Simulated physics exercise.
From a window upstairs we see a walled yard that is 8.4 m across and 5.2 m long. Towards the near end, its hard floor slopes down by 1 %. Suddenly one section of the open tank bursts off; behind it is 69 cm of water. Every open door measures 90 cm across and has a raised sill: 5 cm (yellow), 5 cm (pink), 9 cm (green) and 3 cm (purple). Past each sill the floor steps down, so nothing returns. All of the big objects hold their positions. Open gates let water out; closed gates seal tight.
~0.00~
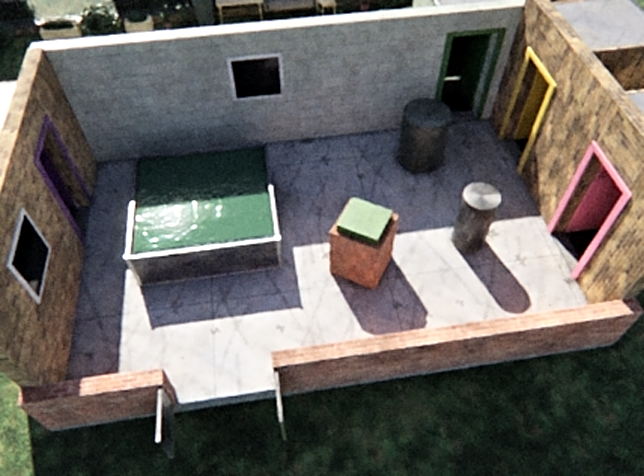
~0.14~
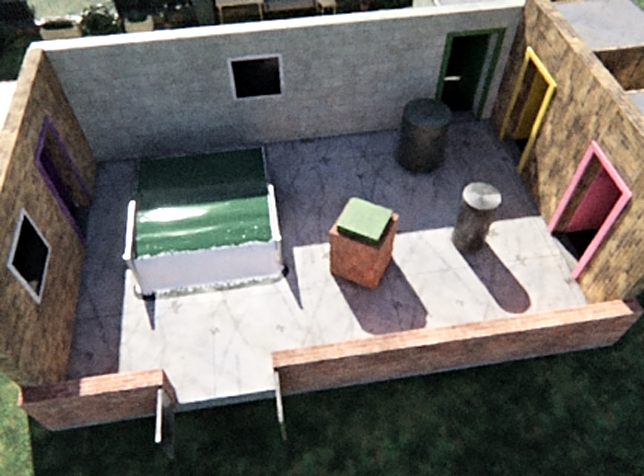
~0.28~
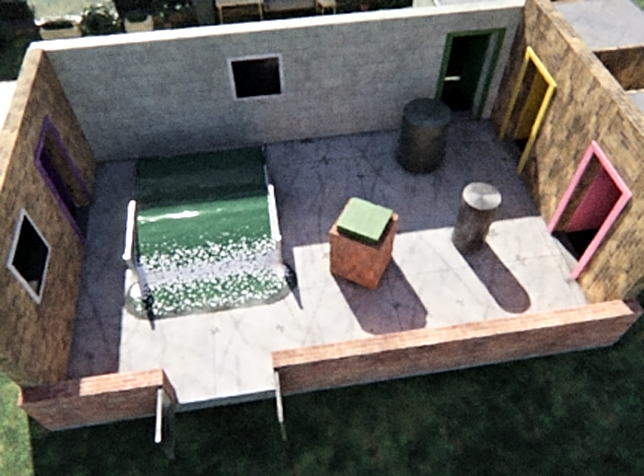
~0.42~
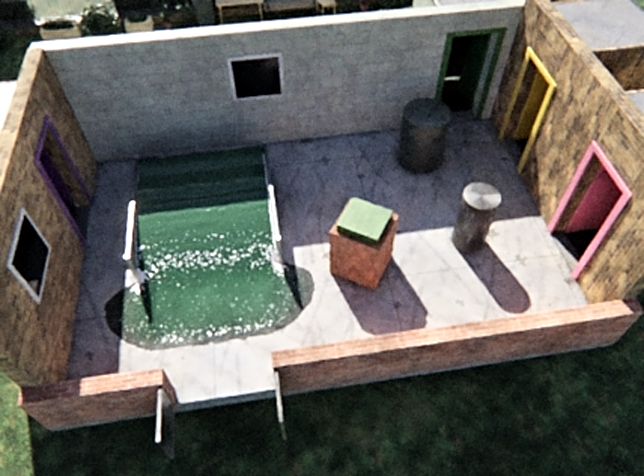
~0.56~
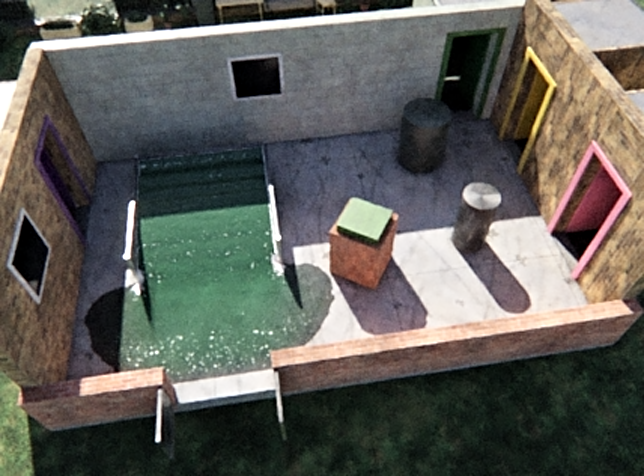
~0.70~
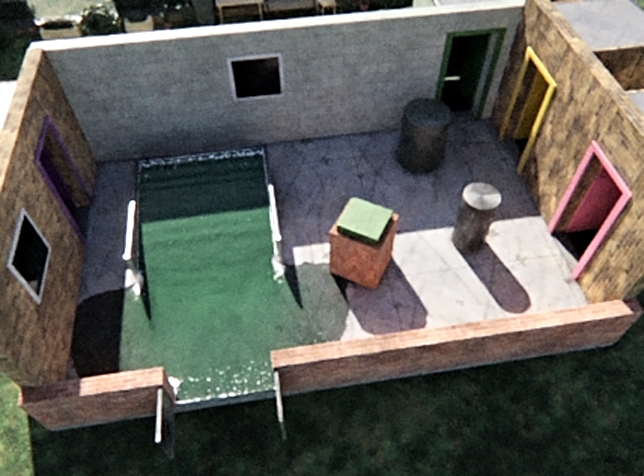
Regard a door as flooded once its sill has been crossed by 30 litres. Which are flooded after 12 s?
Outcome: The yellow door is going to fall short of the limit, the pink door is going to top the limit, the green door is going to fall short of the limit, the purple door is going to top the limit.
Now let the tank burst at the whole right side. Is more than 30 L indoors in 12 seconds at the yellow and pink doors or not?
Against the limit, the yellow door exceeds it and the pink door exceeds it.
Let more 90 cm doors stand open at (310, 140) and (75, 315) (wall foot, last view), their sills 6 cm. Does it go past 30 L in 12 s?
First door short of the limit, second door beyond the limit.
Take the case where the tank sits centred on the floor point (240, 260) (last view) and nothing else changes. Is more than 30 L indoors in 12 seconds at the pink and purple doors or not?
Pink door exceeded, purple door held.
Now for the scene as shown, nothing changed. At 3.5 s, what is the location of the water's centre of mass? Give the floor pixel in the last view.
Roughly (229, 290).
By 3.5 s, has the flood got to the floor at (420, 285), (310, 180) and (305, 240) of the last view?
Point 1: Reached; point 2: Unreached; point 3: Unreached.
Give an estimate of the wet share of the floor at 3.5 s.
Roughly 55 % of the floor is wet.
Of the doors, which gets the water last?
Answer: The green door.
After 1.4 s water covers 25 % of the floor and is deepest (44 cm) near (63, 405); yellow door not reached, pink door not reached, green door not reached, purple door not reached.
After 2.2 s water covers 30 % of the floor and is deepest (42 cm) near (63, 405); yellow door not reached, pink door not reached, green door not reached, purple door not reached.
After 3.5 s water covers 55 % of the floor and is deepest (26 cm) near (63, 405); yellow door not reached, pink door 10 cm at the sill, 1 L in, green door not reached, purple door 5 cm at the sill, 0 L in.
After 7.0 s water covers 80 % of the floor and is deepest (12 cm) near (109, 216); yellow door 2 cm at the sill, 0 L in, pink door 7 cm at the sill, 60 L in, green door 5 cm at the sill, 0 L in, purple door 6 cm at the sill, 12 L in.
After 12.0 s water covers 95 % of the floor and is deepest (9 cm) near (528, 201); yellow door 6 cm at the sill, 7 L in, pink door 5 cm at the sill, 68 L in, green door 5 cm at the sill, 0 L in, purple door 5 cm at the sill, 60 L in.
